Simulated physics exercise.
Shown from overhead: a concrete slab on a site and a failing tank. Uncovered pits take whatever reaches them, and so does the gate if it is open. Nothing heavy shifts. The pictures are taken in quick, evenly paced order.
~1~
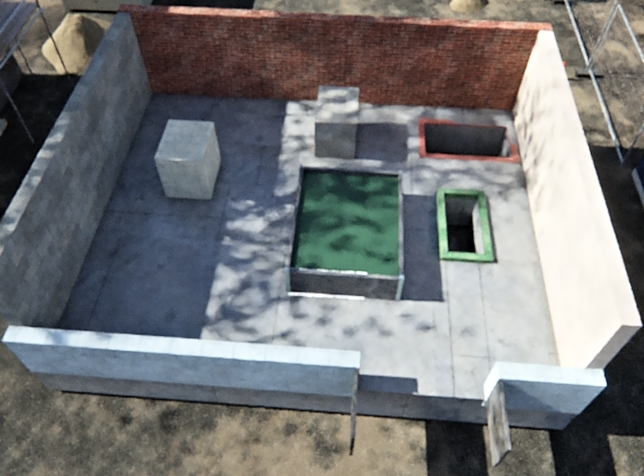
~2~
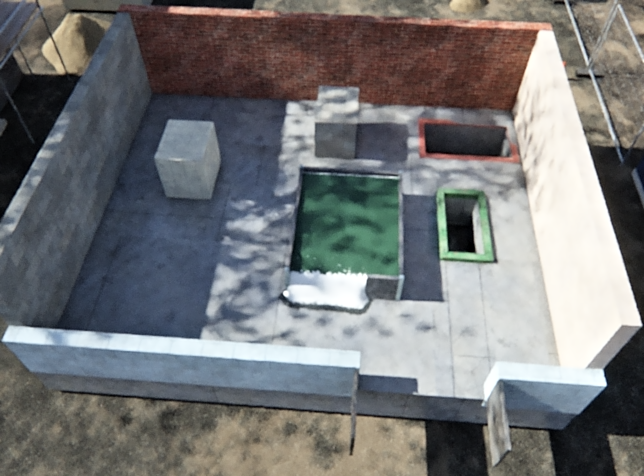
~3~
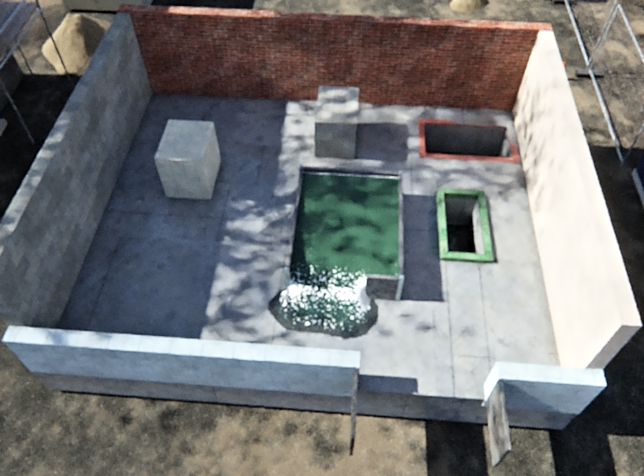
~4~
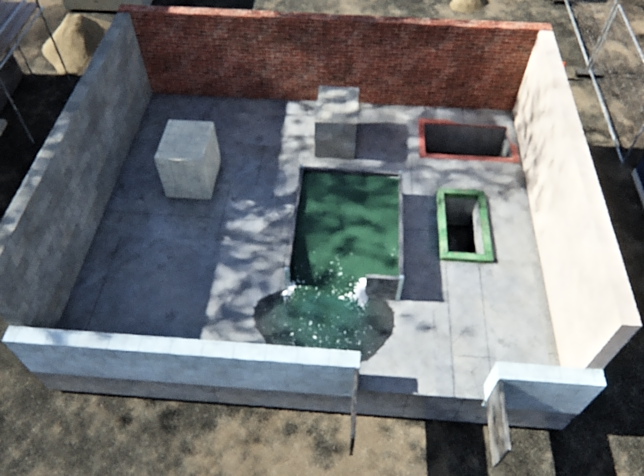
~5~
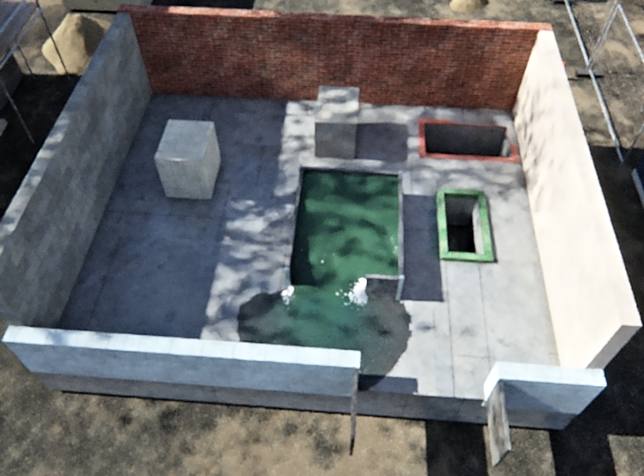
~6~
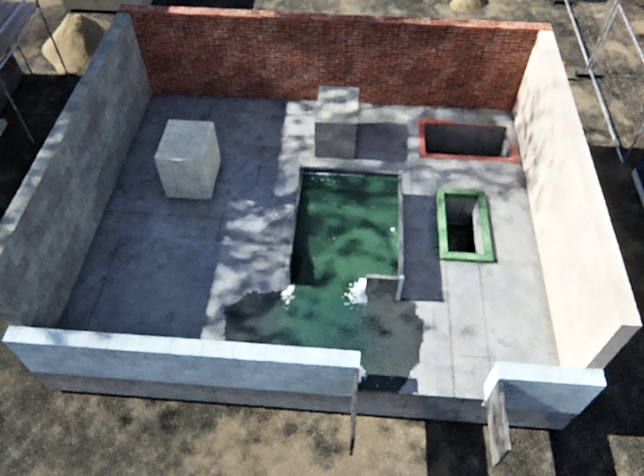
On a walled concrete slab seen from overhead, green water sits still in an open tank, then bursts in white froth through a gap in its near side and spreads across the floor as a widening dark green pool.
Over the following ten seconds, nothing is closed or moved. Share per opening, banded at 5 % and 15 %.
Gate - over 15 %, red pit - under 5 %, green pit - under 5 %.
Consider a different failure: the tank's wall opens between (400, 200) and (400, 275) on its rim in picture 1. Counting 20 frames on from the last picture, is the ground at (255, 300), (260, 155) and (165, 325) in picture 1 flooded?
First spot spared, second spot spared, third spot spared.
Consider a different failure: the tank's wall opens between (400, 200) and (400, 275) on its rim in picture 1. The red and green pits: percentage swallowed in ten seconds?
Per cent: Red 15, green 14.
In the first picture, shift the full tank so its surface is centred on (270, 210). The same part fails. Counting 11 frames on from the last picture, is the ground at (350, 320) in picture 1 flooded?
There: Under water.
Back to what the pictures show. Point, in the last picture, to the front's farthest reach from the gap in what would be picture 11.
Near (150, 359).
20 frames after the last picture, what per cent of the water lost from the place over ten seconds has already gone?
It comes to around 50 per cent.
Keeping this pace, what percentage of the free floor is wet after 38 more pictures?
About 55 percent.
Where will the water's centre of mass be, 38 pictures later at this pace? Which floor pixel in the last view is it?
I'd mark it close to (266, 260).
A moment on, water covers 10 % of the floor; the gate 2 %, the red pit 0 %, the green pit 0 %.
Next, water covers 20 % of the floor; the gate 5 %, the red pit 0 %, the green pit 0 %.
Then, water covers 35 % of the floor; the gate 11 %, the red pit 0 %, the green pit 0 %.
Later, water covers 55 % of the floor; the gate 17 %, the red pit 0 %, the green pit 0 %.
In the end, water covers 85 % of the floor; the gate 21 %, the red pit 2 %, the green pit 0 %.
